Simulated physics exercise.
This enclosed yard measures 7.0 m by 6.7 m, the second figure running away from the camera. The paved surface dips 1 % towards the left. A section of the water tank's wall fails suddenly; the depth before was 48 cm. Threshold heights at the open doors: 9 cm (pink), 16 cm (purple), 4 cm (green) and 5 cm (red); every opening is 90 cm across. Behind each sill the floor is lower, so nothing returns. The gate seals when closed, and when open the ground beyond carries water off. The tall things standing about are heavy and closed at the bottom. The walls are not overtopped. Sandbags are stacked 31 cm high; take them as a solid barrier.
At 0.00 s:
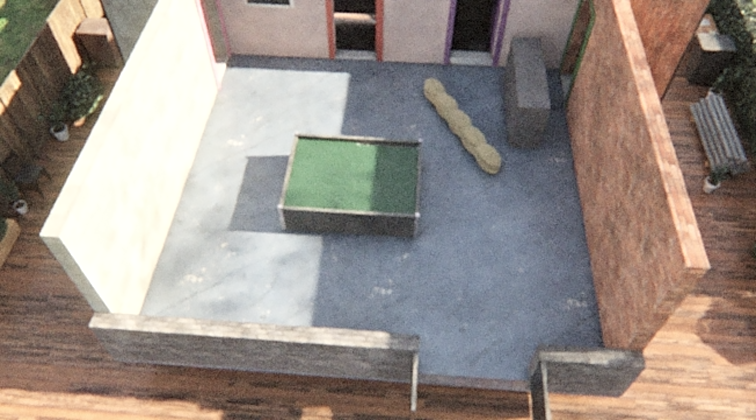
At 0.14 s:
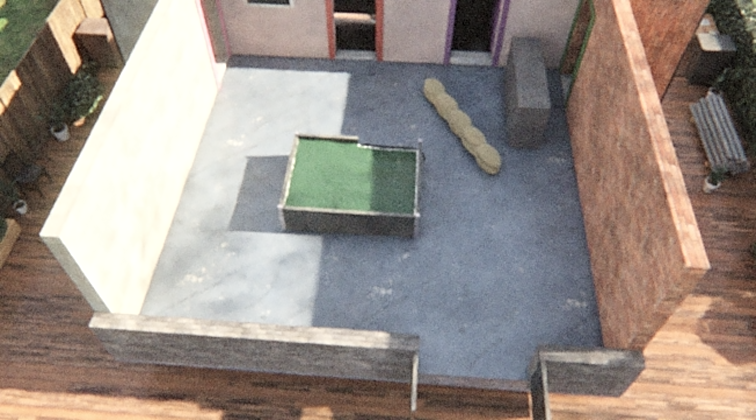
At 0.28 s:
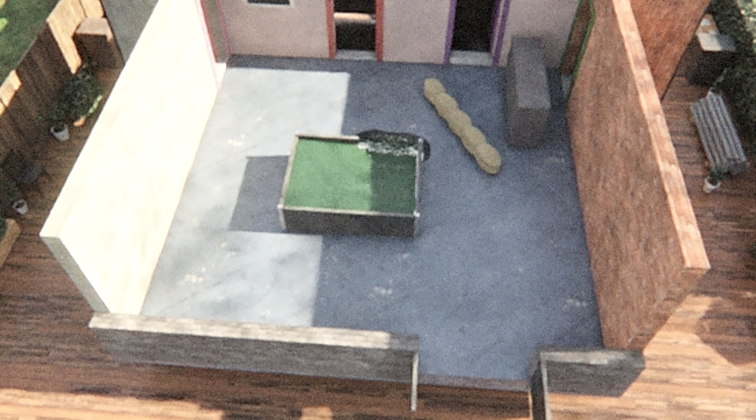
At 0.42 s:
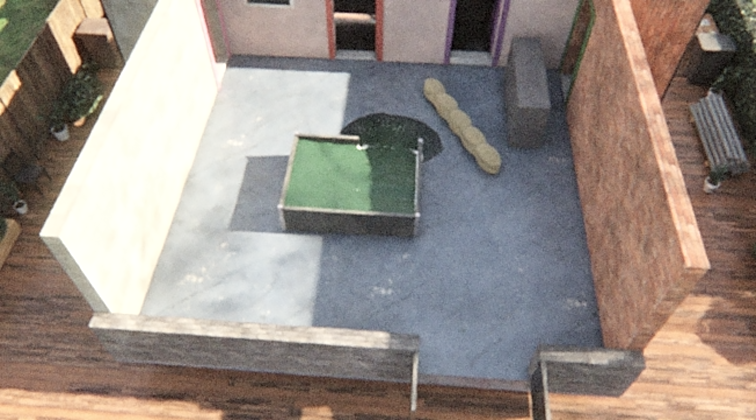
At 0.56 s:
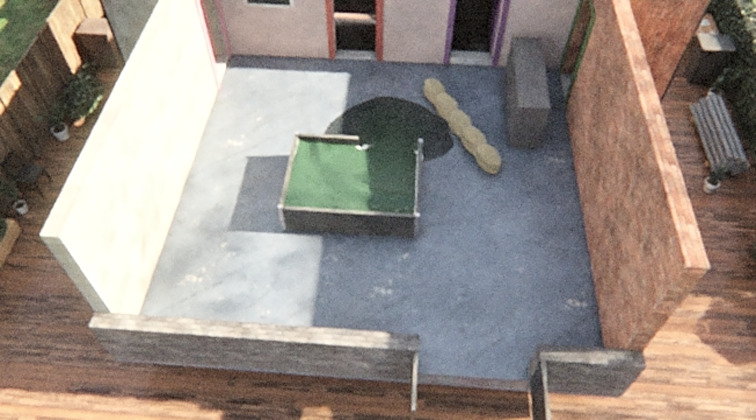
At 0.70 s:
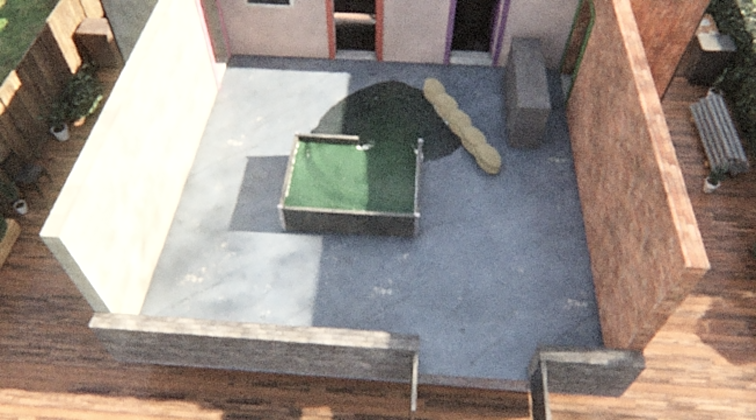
At the start, a low rectangular tank with a green interior stands whole in a walled, paved yard beside a row of sandbags. A gap opens in its far side, and dark water pours out, spreading across the paving behind it in a widening rounded pool that reaches the sandbags.
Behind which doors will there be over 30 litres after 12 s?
The water let in: At the pink door it goes over the limit; at the purple door it keeps below the limit; at the green door it stays under the limit; at the red door it exceeds the limit.
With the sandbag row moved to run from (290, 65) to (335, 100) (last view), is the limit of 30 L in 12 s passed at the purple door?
Against that limit: Purple not over.
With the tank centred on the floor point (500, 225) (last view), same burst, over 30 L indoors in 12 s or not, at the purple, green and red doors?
Then: Purple below, green over, red under.
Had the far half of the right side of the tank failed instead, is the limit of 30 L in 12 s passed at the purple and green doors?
Against that limit: Purple not over, green below.
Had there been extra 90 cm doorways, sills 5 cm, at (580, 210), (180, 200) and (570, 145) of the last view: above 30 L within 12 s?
In turn: Under, under, under.
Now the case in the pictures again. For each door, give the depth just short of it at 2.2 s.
Depths in cm: Pink 0, purple 5, green 0, red 17.
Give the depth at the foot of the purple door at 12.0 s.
Some 3.5 cm.
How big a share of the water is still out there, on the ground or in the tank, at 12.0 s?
Roughly 80 in a hundred.
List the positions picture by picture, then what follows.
In the first frame, the water tank at (354, 176) is whole and still, 48 cm deep.
In the second frame, water pours out on the water tank's far side and has run 0.6 m, to a hidden place; typically 8 cm deep outside, 48 cm at the water tank's back.
In the third frame, the front is at (363, 135), 0.8 m from the gap on the water tank's far side; 0.8 m2 of floor is under water; 48 cm left at the back of the water tank.
In the fourth frame, the front is at (378, 116), 1.2 m from the gap on the water tank's far side; 1.6 m2 of floor is under water; 48 cm left at the back of the water tank.
In the fifth frame, water pours out on the water tank's far side and has run 1.7 m, to (383, 100); typically 5 cm deep outside, 47 cm at the water tank's back.
In the sixth frame, the front is at (390, 84), 2.2 m from the gap on the water tank's far side; 3.5 m2 of floor is under water; 42 cm left at the back of the water tank.
After 1.4 s water covers 15 % of the floor and is deepest (28 cm) near (439, 117); pink door not reached, purple door not reached, green door not reached, red door 10 cm at the sill, 2 L in.
After 2.2 s water covers 20 % of the floor and is deepest (28 cm) near (390, 62); pink door not reached, purple door 5 cm at the sill, 0 L in, green door not reached, red door 17 cm at the sill, 38 L in.
After 3.5 s water covers 30 % of the floor and is deepest (20 cm) near (339, 59); pink door 15 cm at the sill, 1 L in, purple door 5 cm at the sill, 0 L in, green door 4 cm at the sill, 0 L in, red door 16 cm at the sill, 121 L in.
After 7.0 s water covers 60 % of the floor and is deepest (12 cm) near (225, 71); pink door 12 cm at the sill, 66 L in, purple door 3 cm at the sill, 0 L in, green door 4 cm at the sill, 7 L in, red door 9 cm at the sill, 216 L in.
After 12.0 s water covers 85 % of the floor and is deepest (8 cm) near (131, 337); pink door 7 cm at the sill, 75 L in, purple door 3 cm at the sill, 0 L in, green door 2 cm at the sill, 7 L in, red door 5 cm at the sill, 236 L in.
